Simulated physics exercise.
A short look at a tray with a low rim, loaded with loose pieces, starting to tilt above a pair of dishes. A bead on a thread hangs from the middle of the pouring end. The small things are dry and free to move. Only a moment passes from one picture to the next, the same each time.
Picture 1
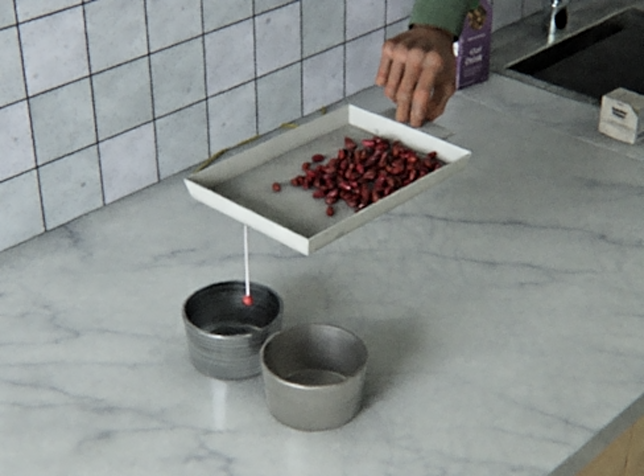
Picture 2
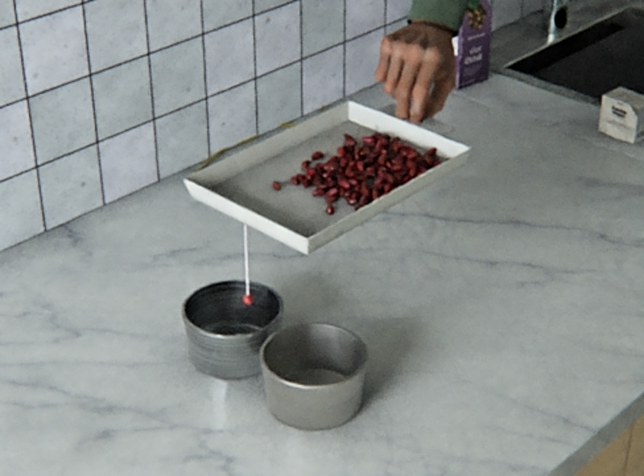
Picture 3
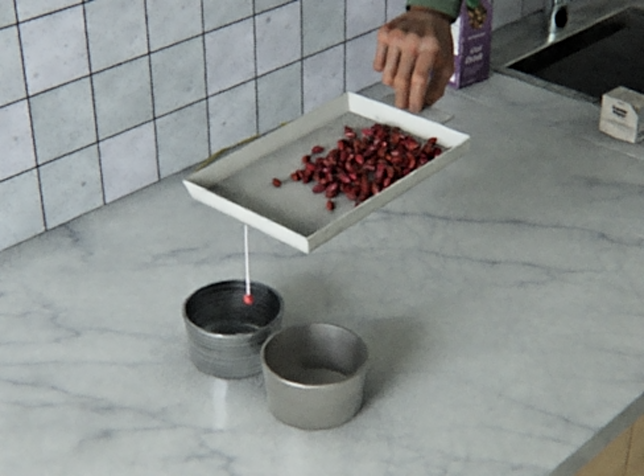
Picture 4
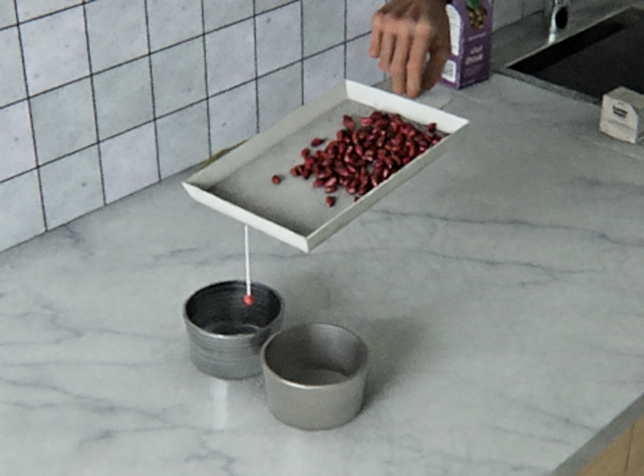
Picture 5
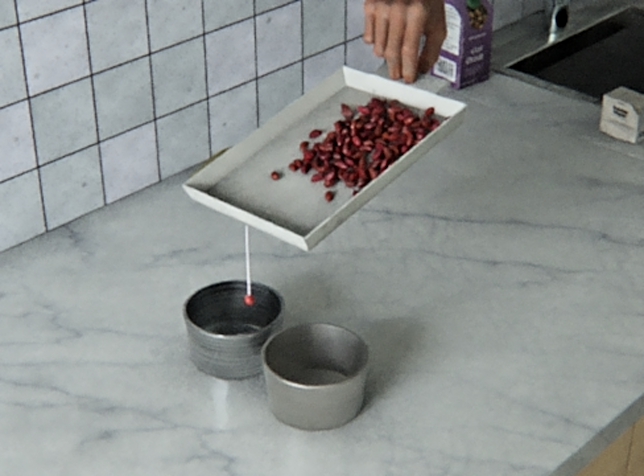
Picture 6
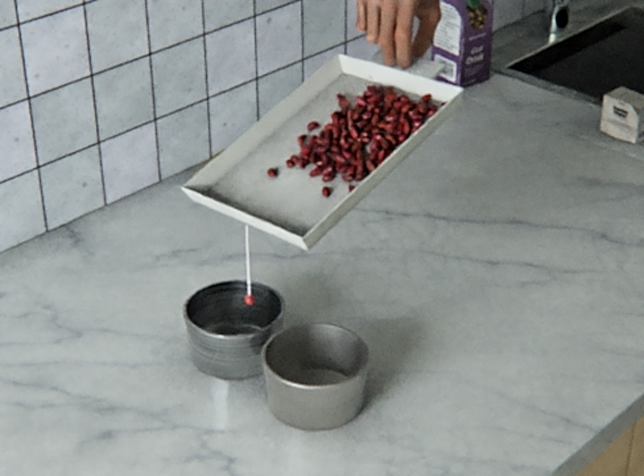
To begin with, a hand holds the far end of a pale tray of dark red beans nearly level above two grey dishes, a red bead hanging from its near end. The hand then steadily raises the far end, steepening the tray's slant, while the beans stay bunched toward that end.
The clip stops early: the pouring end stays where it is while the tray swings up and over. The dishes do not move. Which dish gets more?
The left-hand dish gets more.
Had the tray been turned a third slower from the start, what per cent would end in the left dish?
Near 30 %.
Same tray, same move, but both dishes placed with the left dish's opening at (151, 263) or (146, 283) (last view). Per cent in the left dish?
About 0 and 30 per cent.
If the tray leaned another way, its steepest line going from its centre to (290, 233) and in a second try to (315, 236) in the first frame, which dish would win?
First the dish on the right, then the right-hand dish.
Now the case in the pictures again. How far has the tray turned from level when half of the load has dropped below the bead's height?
Near 105 degrees.
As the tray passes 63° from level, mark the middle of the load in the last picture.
Close to (226, 205).
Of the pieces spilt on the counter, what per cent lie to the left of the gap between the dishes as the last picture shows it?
About 100 per cent.
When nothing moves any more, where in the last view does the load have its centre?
Close to (178, 363).
Shortly afterwards, tray tipped steeply; the bulk on the tray; only a few in the left dish; only a few outside both; a little in the air.
Next, tray tipped past a quarter turn; near a third on the tray; a little in the left dish; near a third outside both; near a quarter in the air.
Some moments later, tray tipped past a quarter turn; near a quarter in the left dish; near two thirds outside both.
In the end, tray tipped past a quarter turn; none at all in the right dish; near a quarter in the left dish; near two thirds outside both.
